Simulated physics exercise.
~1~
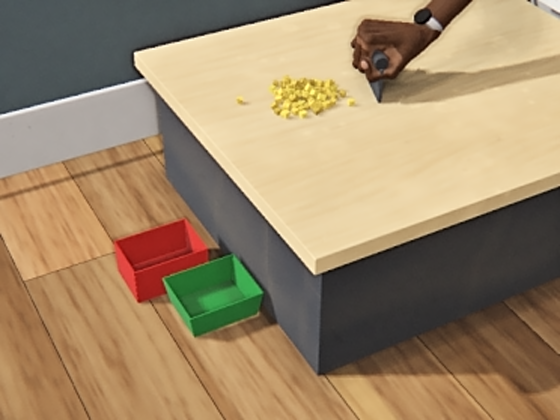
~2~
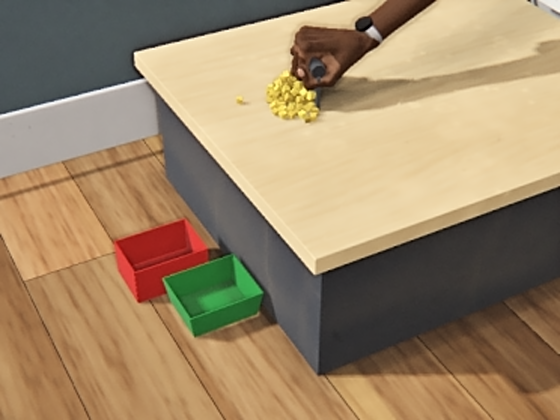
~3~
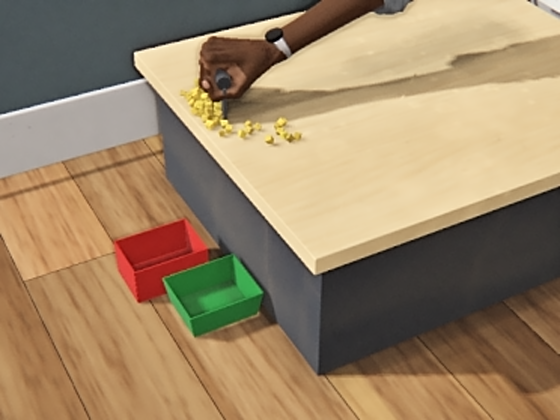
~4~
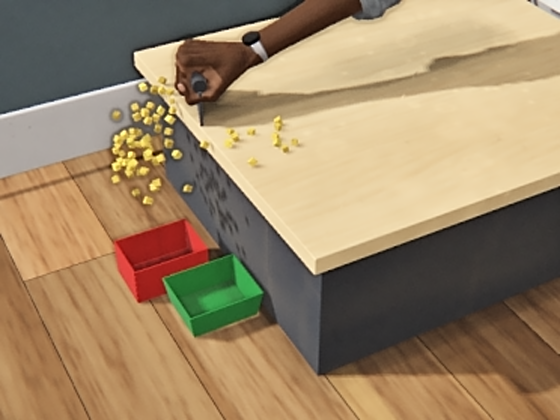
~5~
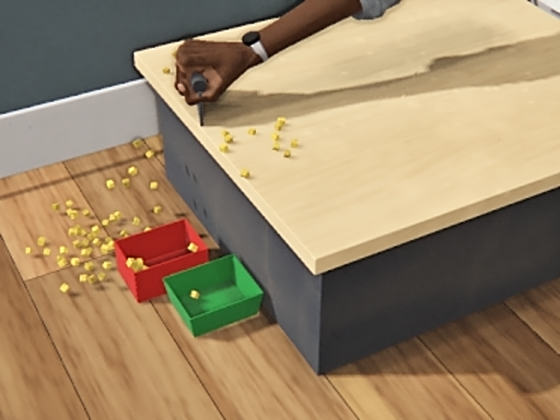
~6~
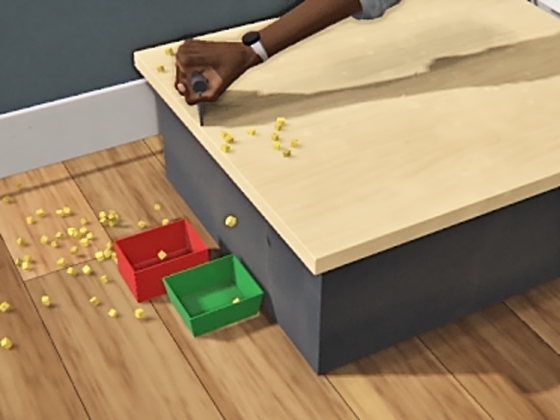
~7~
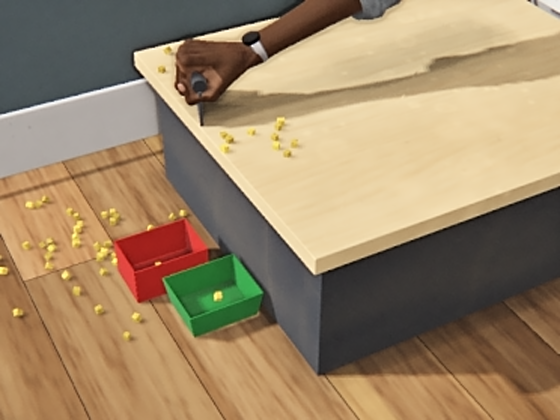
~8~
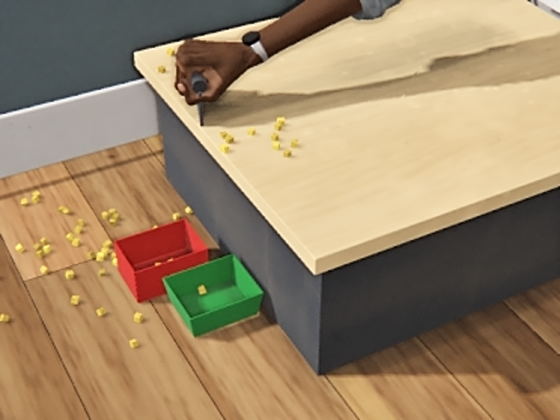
A hand wearing a dark watch grips a small dark scraper on a pale wooden platform with dark grey sides, seen from above at an angle. Beside the platform, a red tin and a green tin sit on the wooden floor at lower left. The hand pushes a pile of small yellow cheese cubes leftward, spreading them towards the edge, and then stops there. Many cubes spill over, tumble down and scatter across the floor, mostly left of the tins. A few land in the tins, while some stay on top near the still hand.
